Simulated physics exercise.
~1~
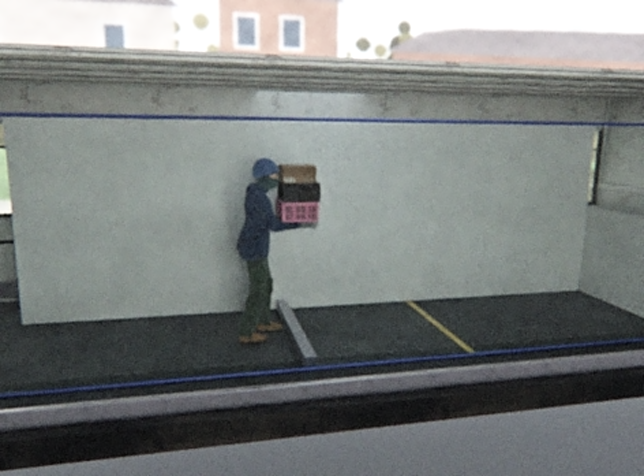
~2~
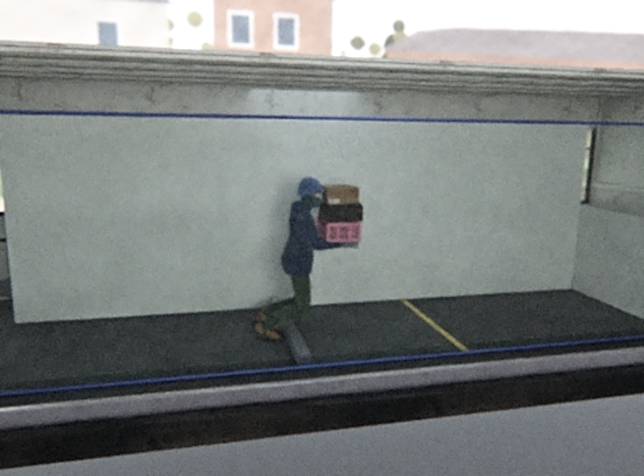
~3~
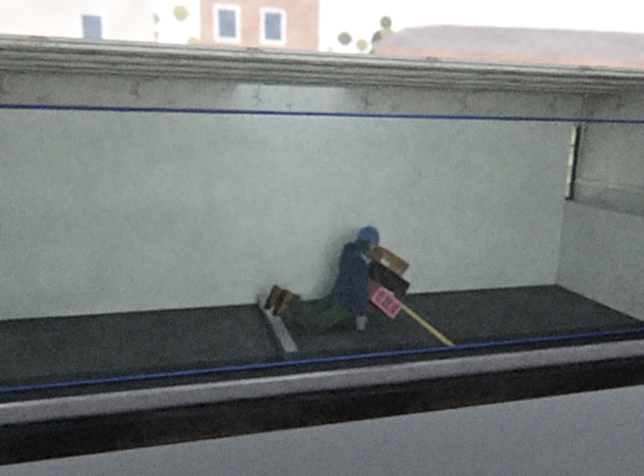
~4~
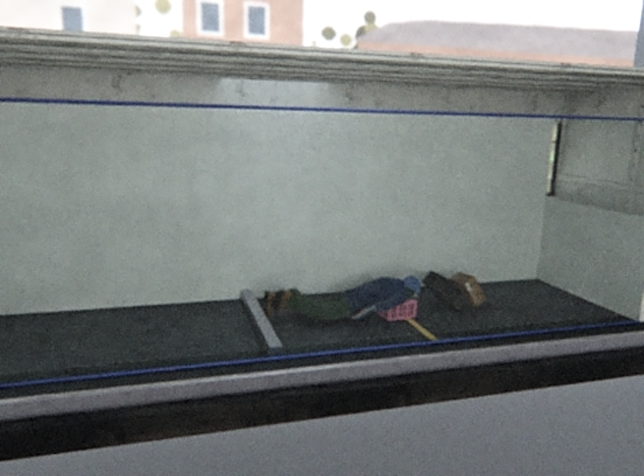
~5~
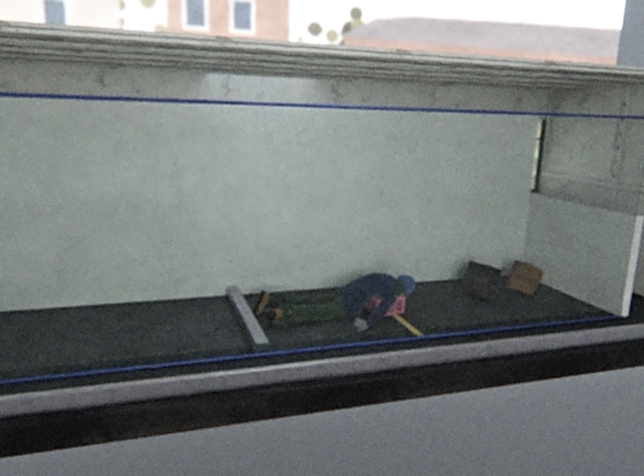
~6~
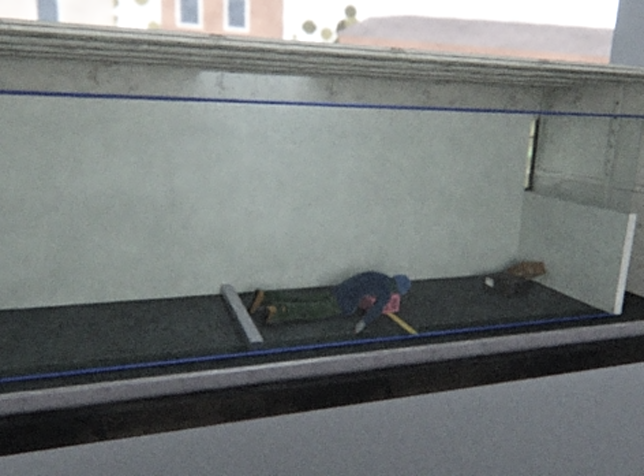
In this clip, a courier in a blue cap carrying a brown carton, black parcel and pink crate pitches forward over a low rail and falls face down; the pink crate stays beneath them, short of the yellow line, while the carton and parcel tumble right, beyond it.
